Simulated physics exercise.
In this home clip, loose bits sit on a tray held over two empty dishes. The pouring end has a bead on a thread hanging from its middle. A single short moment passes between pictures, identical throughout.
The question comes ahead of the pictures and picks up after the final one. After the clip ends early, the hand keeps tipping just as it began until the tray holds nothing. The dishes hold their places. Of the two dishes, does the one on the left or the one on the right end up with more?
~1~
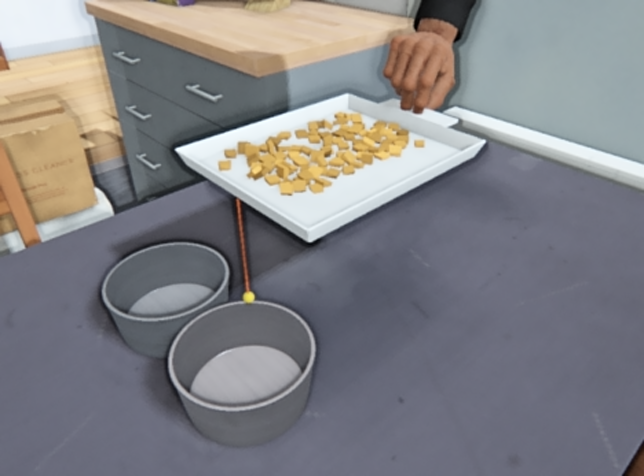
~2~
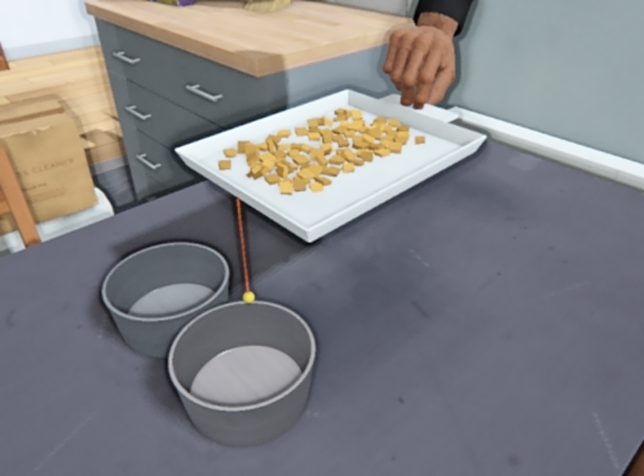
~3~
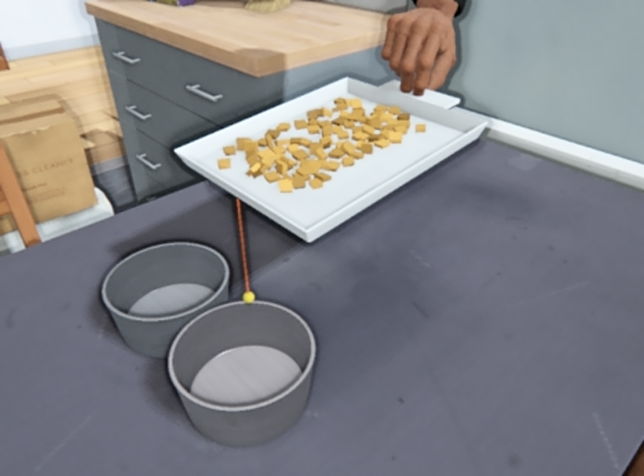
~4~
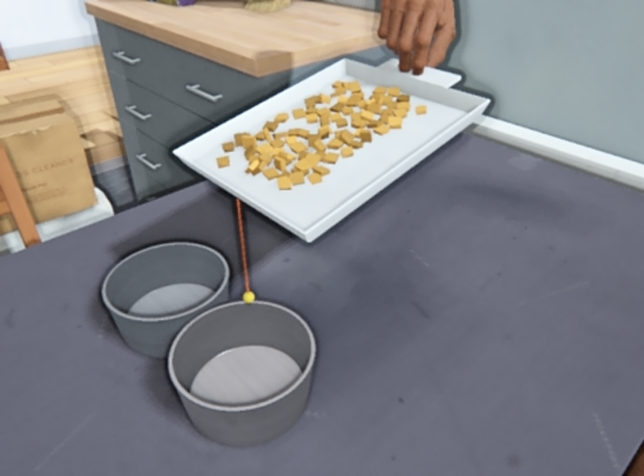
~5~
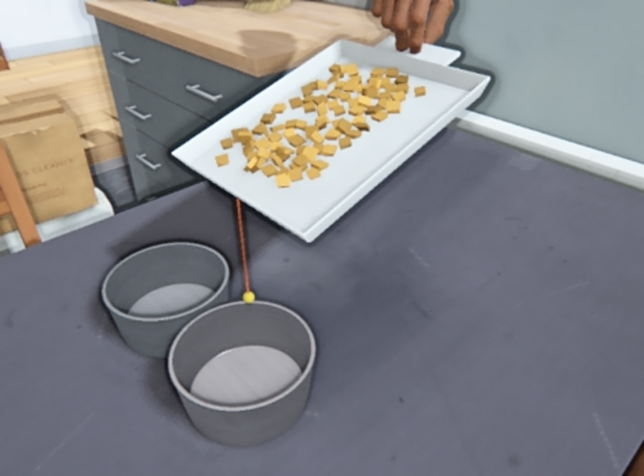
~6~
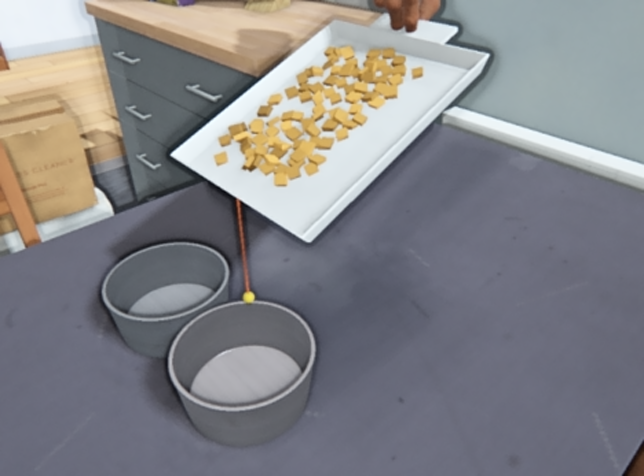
The one on the right.
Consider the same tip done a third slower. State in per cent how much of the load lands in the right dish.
Roughly 70 %.
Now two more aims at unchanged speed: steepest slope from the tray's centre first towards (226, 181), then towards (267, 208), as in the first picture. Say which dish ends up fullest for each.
Try 1: The left-side dish; try 2: The right-side dish.
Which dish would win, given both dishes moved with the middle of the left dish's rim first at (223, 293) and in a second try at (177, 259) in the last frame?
The first time the left-side one comes out ahead, the second time the right-side one.
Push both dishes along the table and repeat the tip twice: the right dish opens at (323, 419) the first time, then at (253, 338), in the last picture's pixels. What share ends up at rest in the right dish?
Close to 10 in a hundred, then close to 60 in a hundred.
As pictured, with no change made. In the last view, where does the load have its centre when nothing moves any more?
The centre settles at about (223, 382).
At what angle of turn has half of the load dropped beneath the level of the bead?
It is at around 100 degrees.
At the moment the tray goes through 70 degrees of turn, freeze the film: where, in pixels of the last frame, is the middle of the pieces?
Its middle sits at about pixel (231, 187).
Just after the last frame, tray tipped steeply; the larger part on the tray; about a tenth in the air.
A moment on, tray tipped past a quarter turn; roughly half in the right dish; roughly a quarter in the left dish; about a tenth outside both; roughly a quarter in the air.
Further on, tray tipped past a quarter turn; roughly two thirds in the right dish; roughly a quarter in the left dish; about a tenth outside both.
When it is over, tray tipped past a quarter turn; roughly two thirds in the right dish; roughly a quarter in the left dish; about a tenth outside both.
